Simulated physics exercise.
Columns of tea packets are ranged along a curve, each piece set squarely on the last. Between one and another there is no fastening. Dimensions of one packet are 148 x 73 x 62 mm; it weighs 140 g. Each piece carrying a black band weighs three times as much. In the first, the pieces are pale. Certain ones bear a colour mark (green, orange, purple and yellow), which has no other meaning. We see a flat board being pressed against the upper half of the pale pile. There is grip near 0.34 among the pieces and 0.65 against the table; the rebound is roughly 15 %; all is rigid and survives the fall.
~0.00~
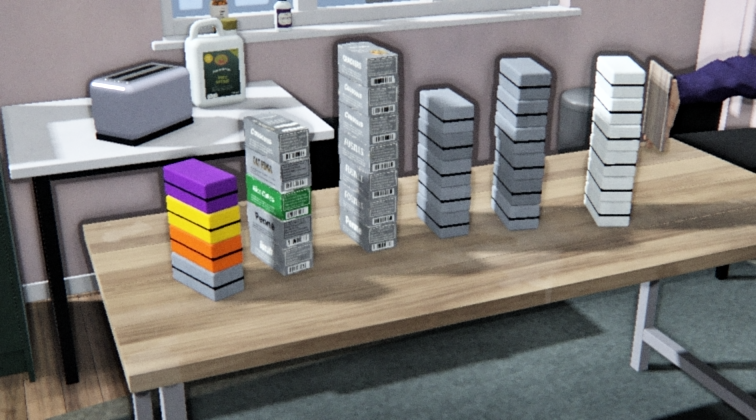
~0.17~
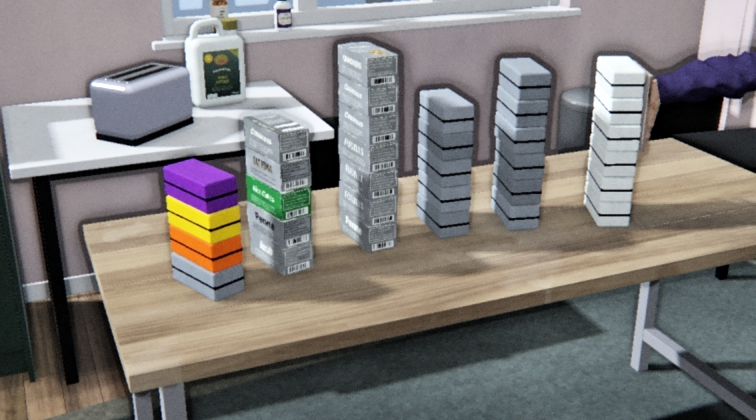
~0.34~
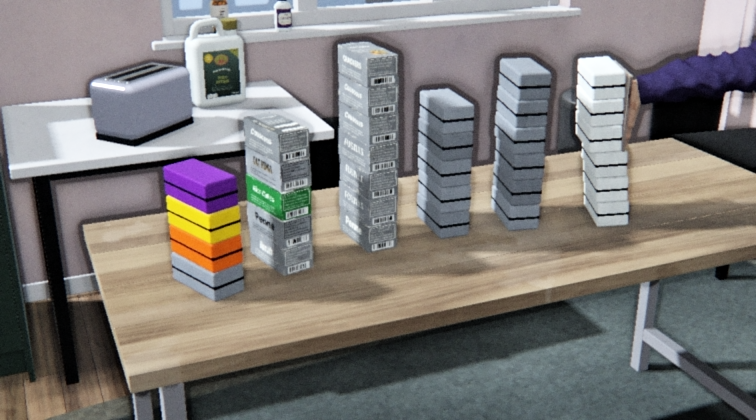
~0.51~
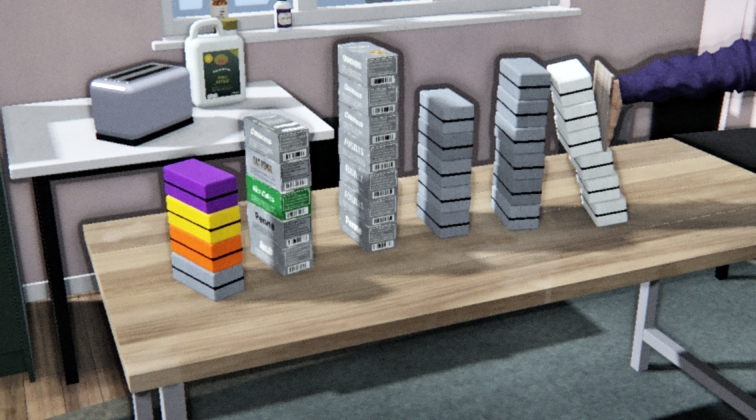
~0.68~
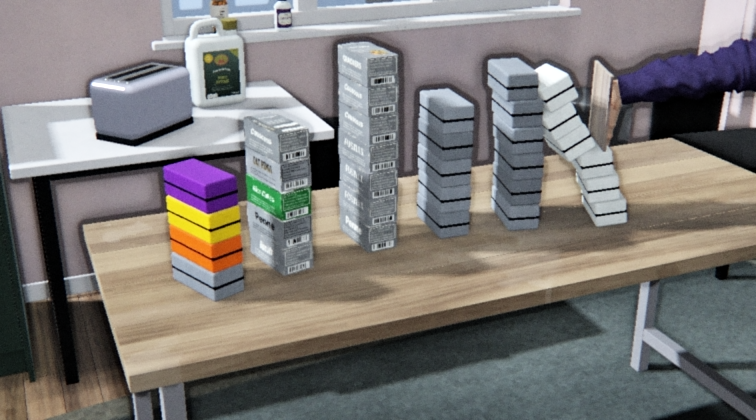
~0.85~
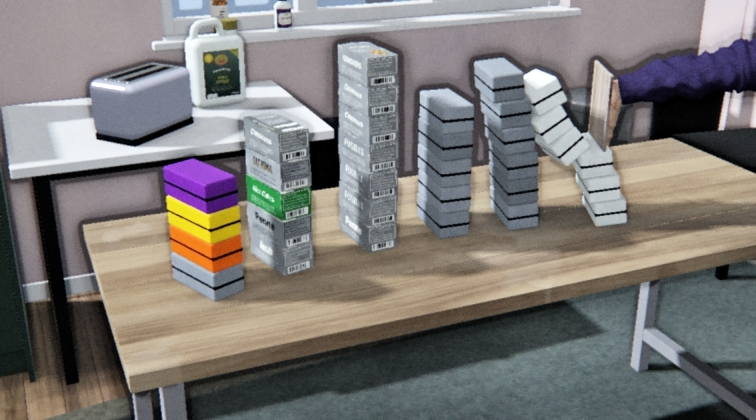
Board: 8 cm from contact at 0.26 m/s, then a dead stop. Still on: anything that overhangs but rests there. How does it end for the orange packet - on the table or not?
The orange packet is still on the table.
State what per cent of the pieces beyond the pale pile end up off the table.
I'd put it at roughly 10 per cent of them.
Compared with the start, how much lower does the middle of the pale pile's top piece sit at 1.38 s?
I'd put it at close to 18 cm below where it started.
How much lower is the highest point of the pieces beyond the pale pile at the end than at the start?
I'd put it at around 22 cm.
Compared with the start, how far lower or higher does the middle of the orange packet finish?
6 cm lower.
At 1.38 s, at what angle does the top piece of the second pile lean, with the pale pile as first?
Its lean is roughly 40 degrees.
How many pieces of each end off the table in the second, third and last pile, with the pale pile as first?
As for pieces, it's second 0, third 0 and last 2.
Around 1.38 s, 3 of the pale pile down; none of the 27 other packets off the table, 16 disturbed; orange packet unmoved.
Around 1.92 s, 3 of the pale pile down; none of the 27 other packets off the table, 25 disturbed; orange packet tipped 23°; green packet tipped 31°, 35 mm lower.
Finally (2.8 s), 3 of the pale pile down; 3 of the 27 other packets off the table; orange packet on its side; purple packet on its side; green packet tipped 44°, 7 cm lower. Seen by the last camera, middles, orange packet near (148, 292).
